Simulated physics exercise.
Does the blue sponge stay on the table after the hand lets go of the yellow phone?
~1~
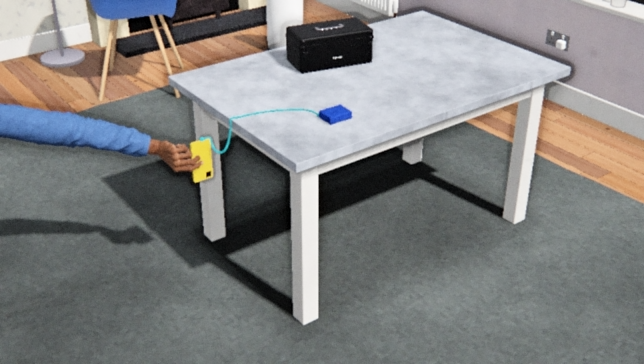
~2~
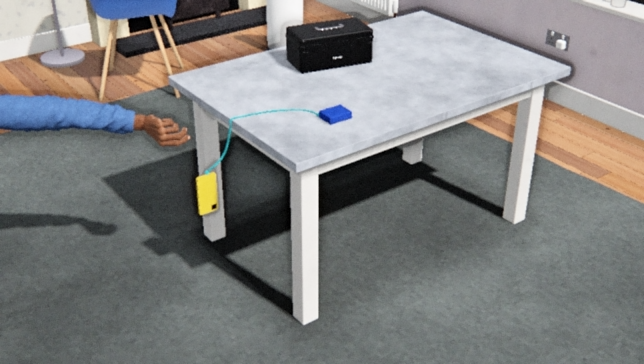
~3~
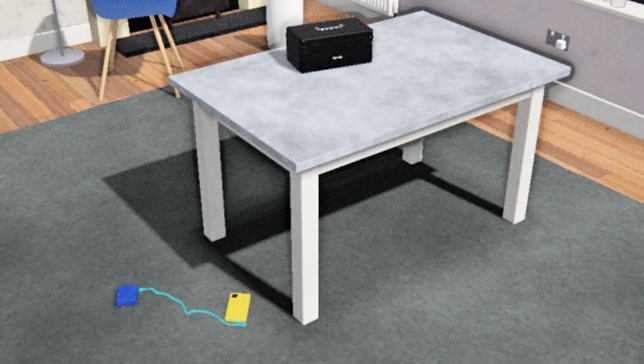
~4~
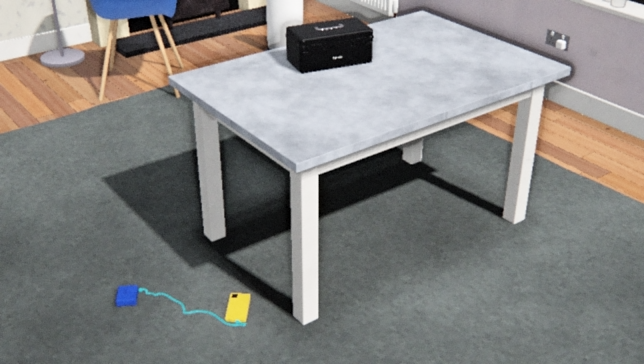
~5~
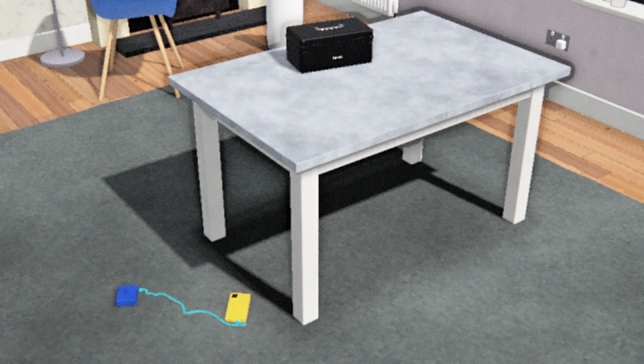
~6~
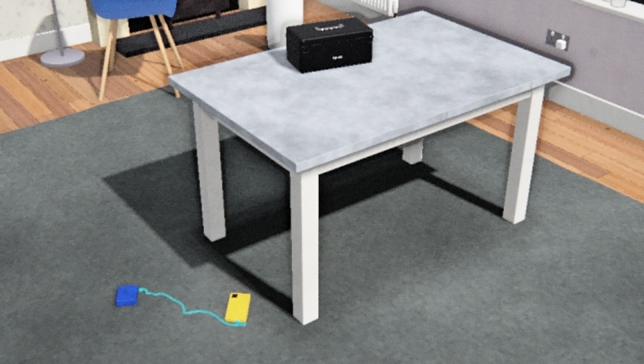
No, the sponge is pulled off the table by the shoelace and ends up on the floor, where the yellow phone has also landed.
